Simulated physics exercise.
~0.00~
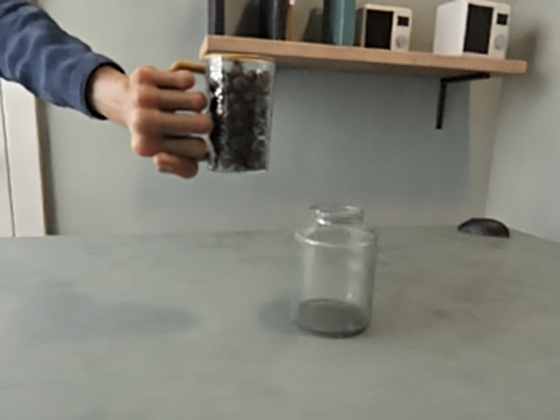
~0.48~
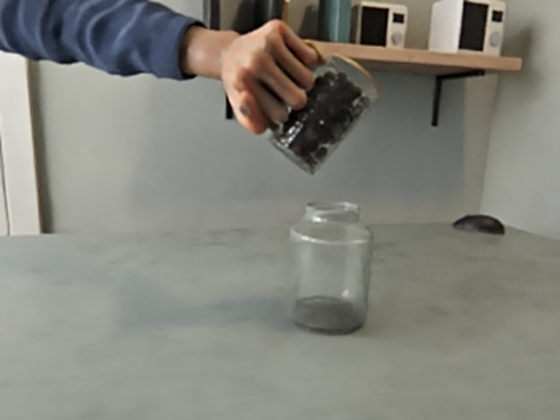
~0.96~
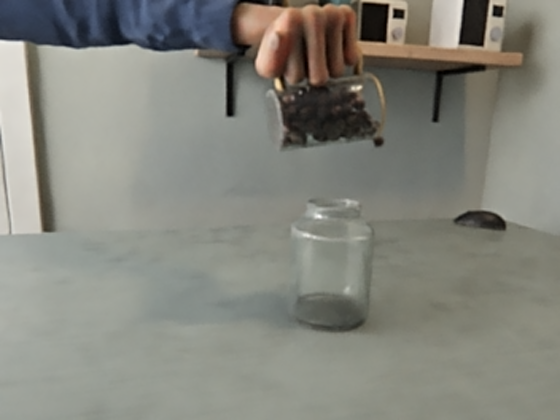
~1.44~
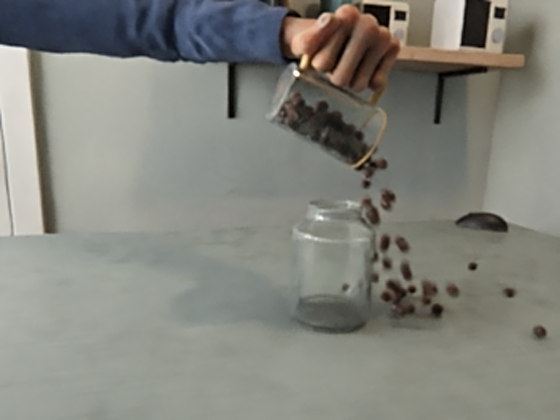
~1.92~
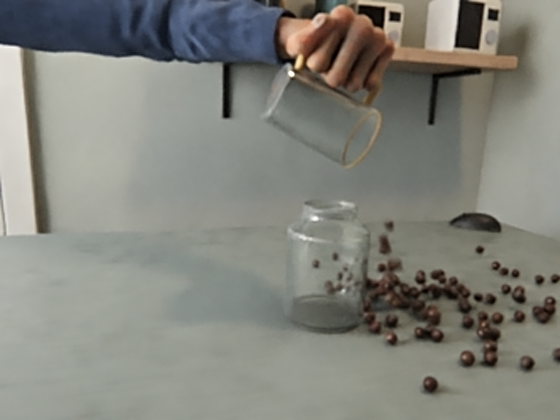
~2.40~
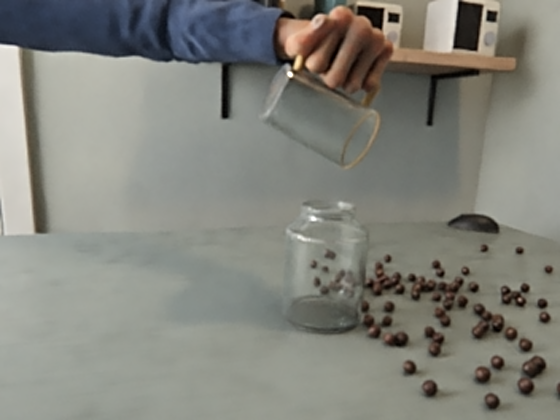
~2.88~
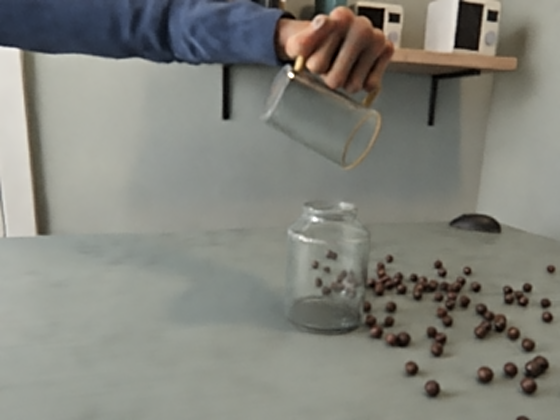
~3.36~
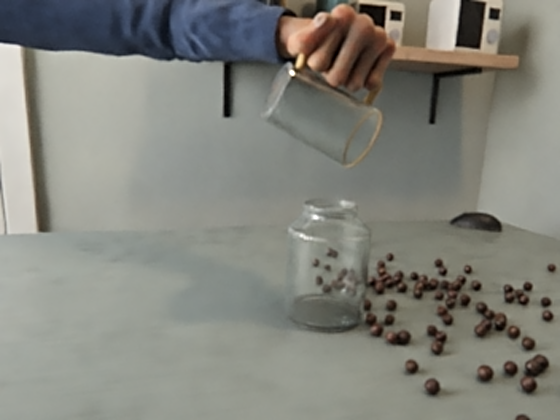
A hand tips a clear cup, and its chocolate balls all spill right of the jar.
